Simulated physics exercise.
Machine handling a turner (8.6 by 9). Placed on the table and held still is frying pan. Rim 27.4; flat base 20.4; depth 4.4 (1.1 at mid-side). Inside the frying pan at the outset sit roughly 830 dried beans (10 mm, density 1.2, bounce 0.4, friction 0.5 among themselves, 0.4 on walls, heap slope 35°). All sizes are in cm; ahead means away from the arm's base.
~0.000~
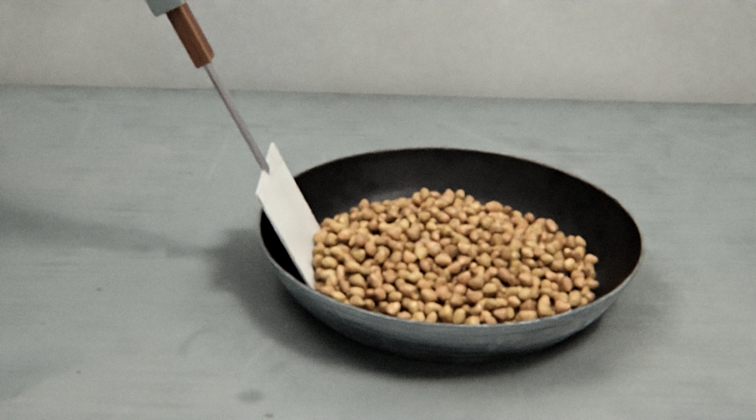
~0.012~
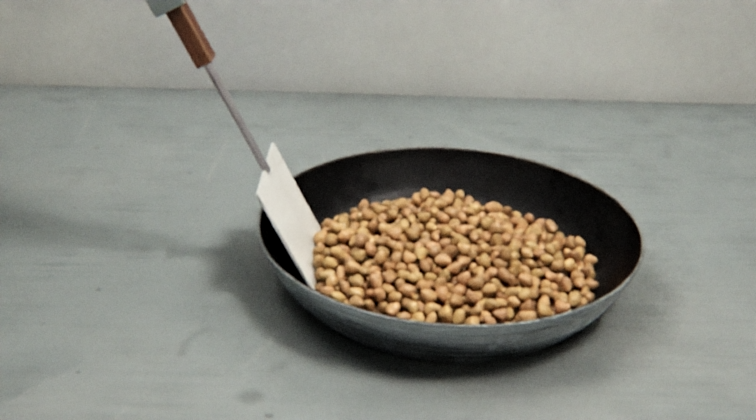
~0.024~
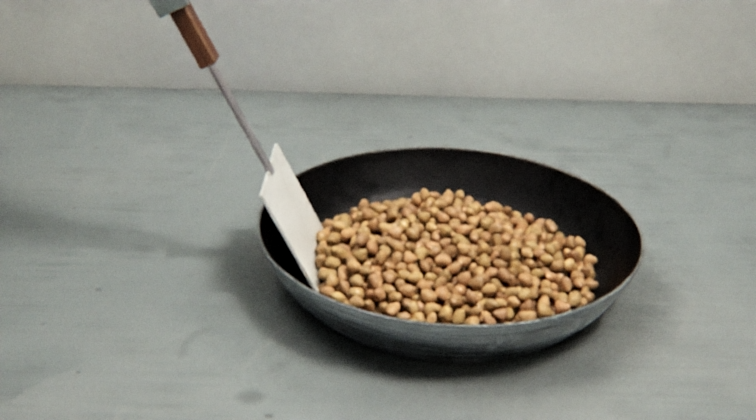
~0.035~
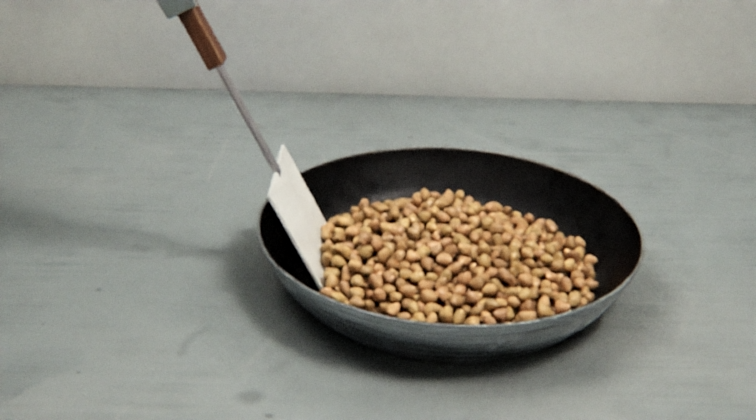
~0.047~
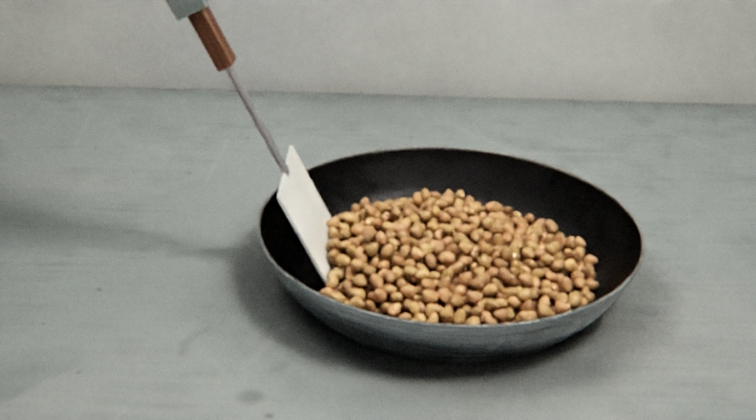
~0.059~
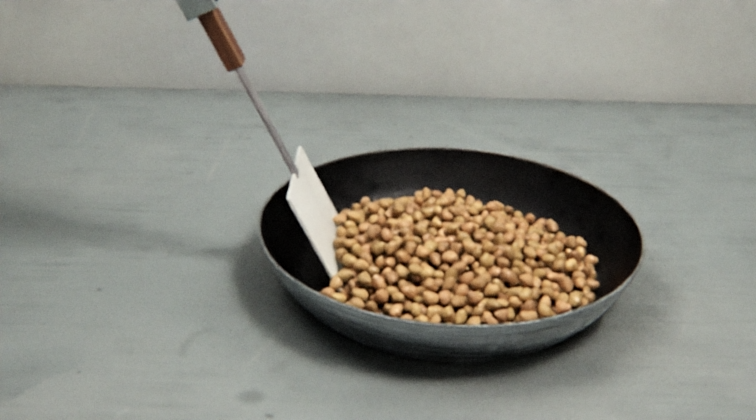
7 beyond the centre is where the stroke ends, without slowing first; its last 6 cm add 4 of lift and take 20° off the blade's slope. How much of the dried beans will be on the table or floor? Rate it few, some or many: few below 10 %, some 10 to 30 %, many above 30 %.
Few, below 10 %.
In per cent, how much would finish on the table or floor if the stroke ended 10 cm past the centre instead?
Then around 15 per cent.
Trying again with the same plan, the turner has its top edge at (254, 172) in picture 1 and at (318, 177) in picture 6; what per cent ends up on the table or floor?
Off the vessel, on the table or floor: Some 15 percent.
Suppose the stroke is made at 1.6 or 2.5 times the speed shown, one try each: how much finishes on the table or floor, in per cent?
Roughly 10 percent for the first try, 20 percent for the second.
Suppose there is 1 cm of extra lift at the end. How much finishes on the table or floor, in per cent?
It comes to around 0 percent.
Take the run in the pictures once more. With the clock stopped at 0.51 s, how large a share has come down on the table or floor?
Around 0 %.
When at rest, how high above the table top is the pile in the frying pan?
Roughly 6.0 centimetres.
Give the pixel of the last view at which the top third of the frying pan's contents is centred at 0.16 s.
Near (480, 248).
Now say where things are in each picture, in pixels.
In the first frame, turner top edge at (265, 167), sloping 64°; upper third of the load around (443, 250), from x 320 to 590, top at y 195; 834 in the frying pan.
In the second frame, turner top edge at (265, 167), sloping 64°; upper third of the load around (443, 250), from x 320 to 590, top at y 195.
In the third frame, turner top edge at (269, 168), sloping 64°; upper third of the load around (443, 250), from x 320 to 590, top at y 195.
In the fourth frame, turner top edge at (276, 169), sloping 64°; upper third of the load around (441, 249), from x 320 to 590, top at y 195.
In the fifth frame, turner top edge at (285, 170), sloping 64°; upper third of the load around (435, 247), from x 320 to 590, top at y 195.
In the sixth frame, turner top edge at (294, 171), sloping 64°; upper third of the load around (436, 245), from x 320 to 590, top at y 195; 834 in the frying pan.
After 0.16 s, sloping 64°, highest piece 4 above the table; 834 in the frying pan.
After 0.26 s, sloping 57°, highest piece 5 above the table; 834 in the frying pan.
After 0.51 s, sloping 44°, highest piece 6 above the table; 826 in the frying pan, 6 on the table or floor, 2 on the blade or in flight.
After 1.56 s, sloping 44°, highest piece 6 above the table; 825 in the frying pan, 9 on the table or floor.
At rest, 825 in the frying pan, 9 on the table or floor. That is 1 % on the table or floor.
